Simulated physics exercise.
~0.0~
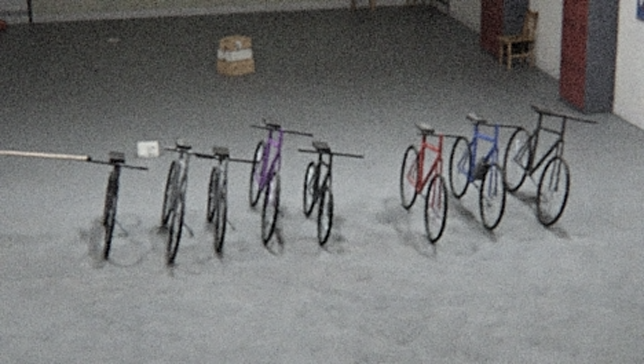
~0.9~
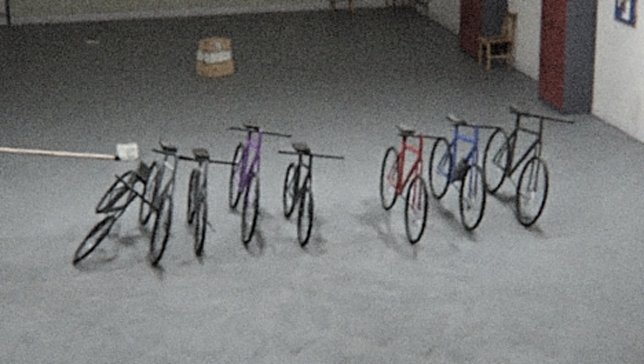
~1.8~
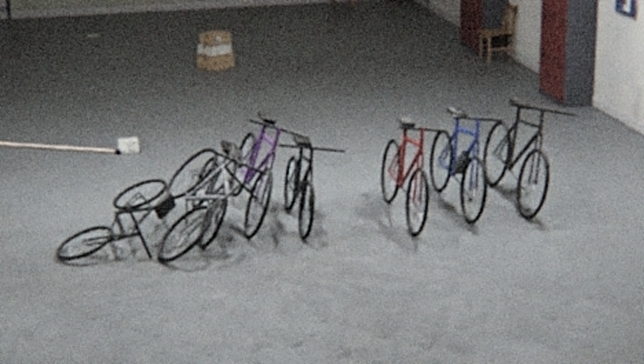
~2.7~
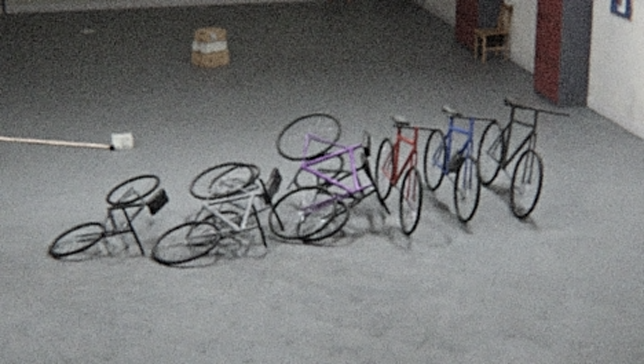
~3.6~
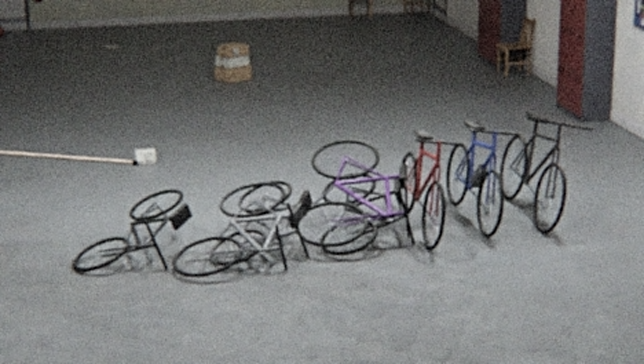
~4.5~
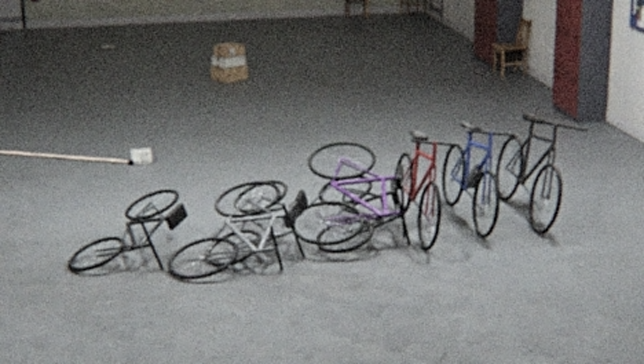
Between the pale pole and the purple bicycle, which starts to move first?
The pale pole moves first, pushing in from the left while the purple bicycle is still standing in its place. The purple bicycle only goes over later, after the bicycles to its left have begun to topple.
